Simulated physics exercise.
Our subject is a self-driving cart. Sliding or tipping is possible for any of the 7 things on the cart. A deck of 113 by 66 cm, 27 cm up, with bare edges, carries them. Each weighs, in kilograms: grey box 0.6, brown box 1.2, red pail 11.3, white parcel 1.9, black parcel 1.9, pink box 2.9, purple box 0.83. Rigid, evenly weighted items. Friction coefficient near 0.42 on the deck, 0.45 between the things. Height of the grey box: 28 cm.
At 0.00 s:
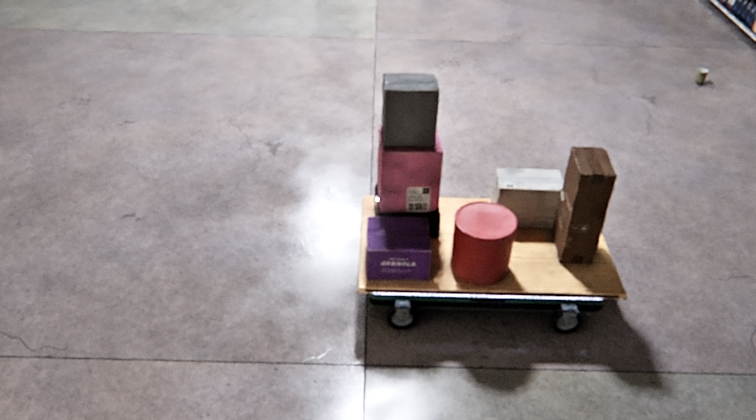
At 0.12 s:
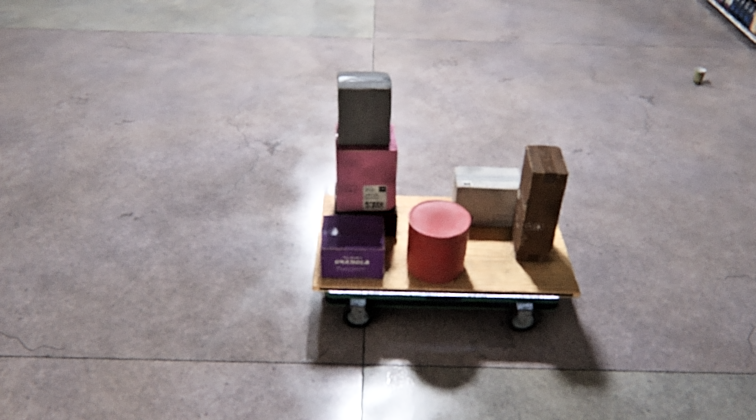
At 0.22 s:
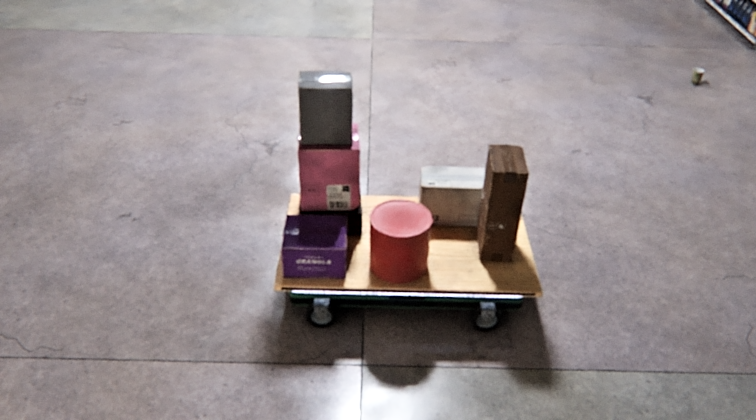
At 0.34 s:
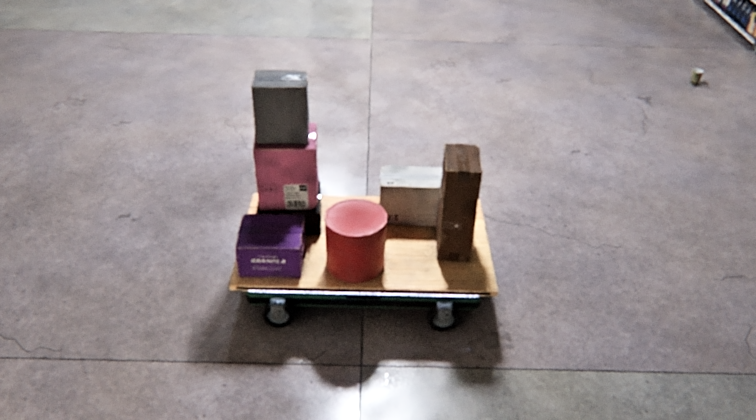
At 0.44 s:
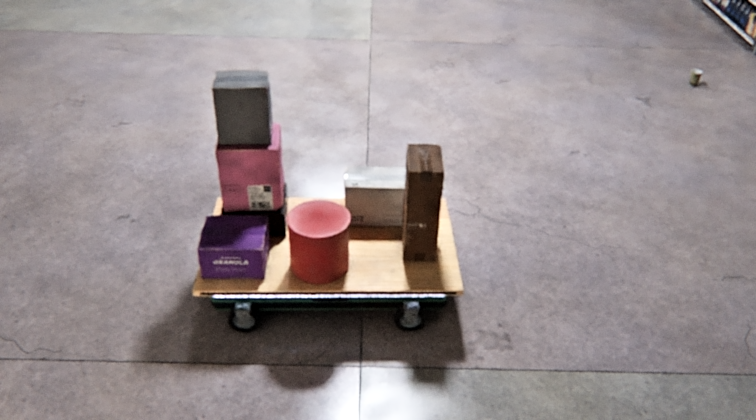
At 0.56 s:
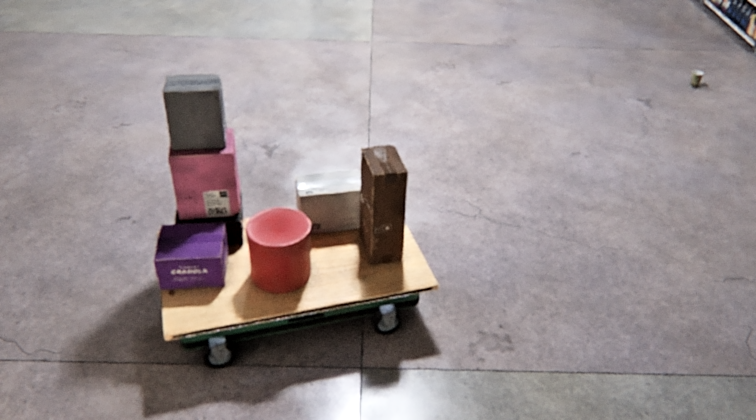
On a concrete floor, a cart loaded with boxes rolls left, then turns slightly.
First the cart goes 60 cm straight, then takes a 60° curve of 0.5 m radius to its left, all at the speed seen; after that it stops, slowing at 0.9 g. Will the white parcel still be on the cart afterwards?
It fails to ride along.
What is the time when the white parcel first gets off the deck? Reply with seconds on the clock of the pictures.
Roughly at the 0.8 s mark.
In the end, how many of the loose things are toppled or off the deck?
The count comes out at 6.
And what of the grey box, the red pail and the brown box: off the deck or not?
Grey box: Goes out of bounds; red pail: Stays in bounds; brown box: Stays in bounds.
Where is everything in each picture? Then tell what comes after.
In the first picture, 0 cm covered; white parcel (527, 198); grey box (409, 110).
In the second picture, 19 cm covered; red pail (437, 242).
In the third picture, 35 cm covered; pink box (330, 167); purple box (316, 246).
In the fourth picture, 54 cm covered; grey box (282, 107); brown box (458, 203).
In the fifth picture, 70 cm covered, turned 2°; red pail (319, 242).
In the sixth picture, 90 cm covered, turned 17°; white parcel (330, 202) shifted 3 cm; pink box (207, 173) shifted 19 cm.
Around 0.76 s, 122 cm covered, turned 52°; grey box, white parcel, black parcel, pink box and purple box now off the deck; red pail shifted 31 cm.
Around 0.96 s, 151 cm covered, turned 60°; red pail shifted 34 cm; brown box shifted 3 cm.
Around 1.26 s, 157 cm covered, turned 60°, stopped; brown box at 46° to upright; red pail shifted 39 cm.
Finally (1.8 s), off the deck, grey box, white parcel, black parcel, pink box and purple box; on their side or leaning hard on the cart, brown box; not toppled but over 10 cm from the start, red pail. In the last view, white parcel near (140, 343).
